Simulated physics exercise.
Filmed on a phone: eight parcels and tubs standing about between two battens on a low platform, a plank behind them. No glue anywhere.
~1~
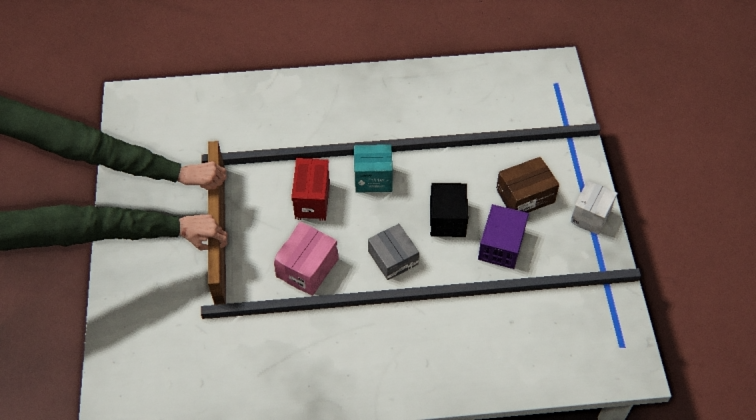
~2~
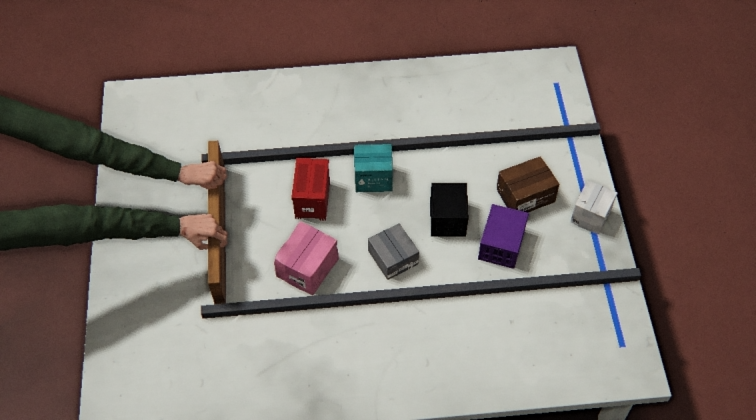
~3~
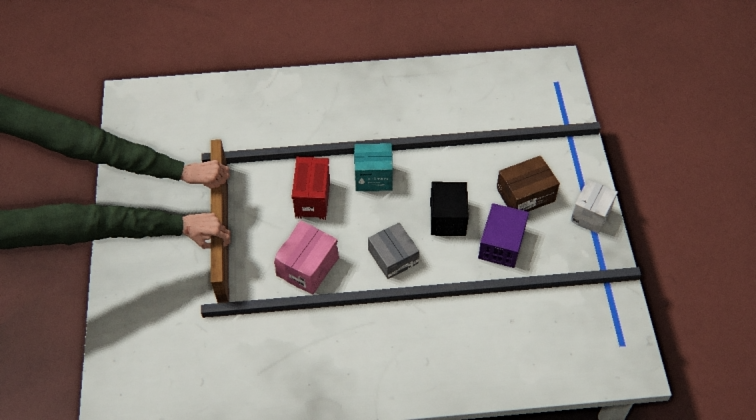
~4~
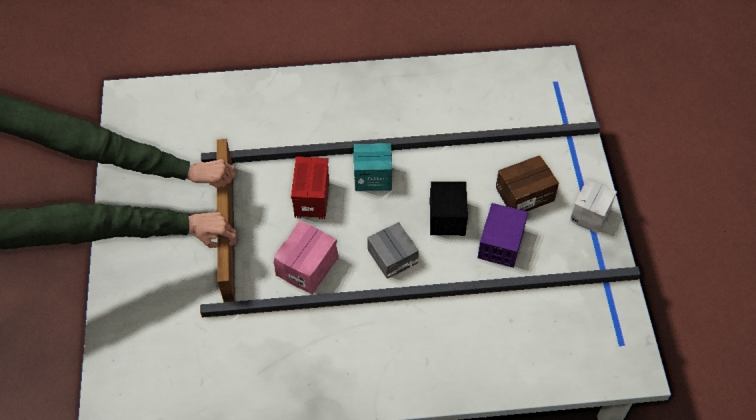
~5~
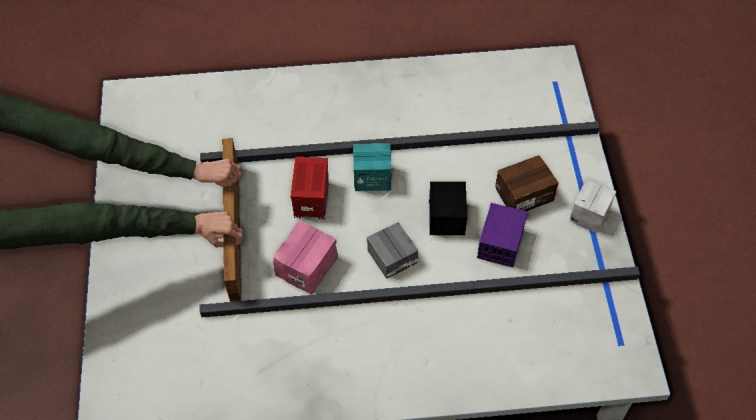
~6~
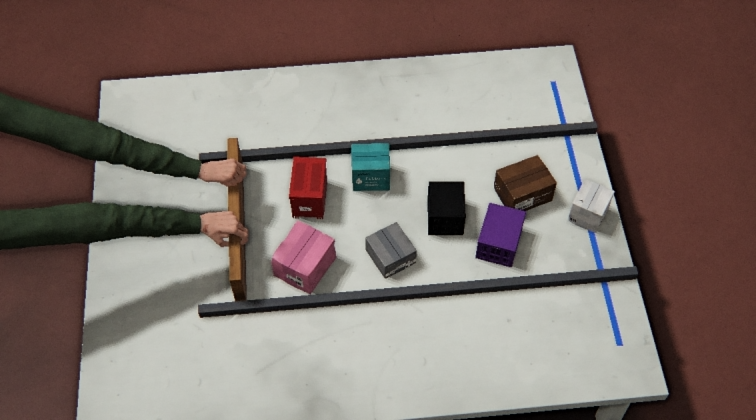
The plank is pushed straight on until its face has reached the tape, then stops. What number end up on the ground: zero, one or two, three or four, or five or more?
The number that fall off is five or more.
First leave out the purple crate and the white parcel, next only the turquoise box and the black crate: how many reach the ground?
The counts: 4 and 4.
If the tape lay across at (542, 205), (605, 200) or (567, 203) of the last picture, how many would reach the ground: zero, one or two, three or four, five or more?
In that order: Three or four; at least five; five or over.
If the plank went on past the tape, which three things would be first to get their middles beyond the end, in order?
In order: The white parcel, then the purple crate, then the brown parcel.
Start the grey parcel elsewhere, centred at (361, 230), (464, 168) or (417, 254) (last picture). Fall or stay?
In that order, it tumbles off; tumbles off; drops off.
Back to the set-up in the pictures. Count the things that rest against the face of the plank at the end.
2 of them.
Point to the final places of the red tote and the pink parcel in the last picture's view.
About (595, 163), and the other about (615, 220).
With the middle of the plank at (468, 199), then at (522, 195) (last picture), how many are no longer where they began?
By then 8, and 8.
Soon after, none off yet; white parcel at rest near (591, 206); brown parcel at rest near (525, 186); purple crate at rest near (501, 235).
Then, none off yet; white parcel moved a little near (607, 203); brown parcel moved about its own width near (558, 178); purple crate moved about its own width near (572, 227).
At rest, the number that fall off is five or more; fallen, turquoise box, grey parcel, black crate, purple crate, brown parcel and white parcel.
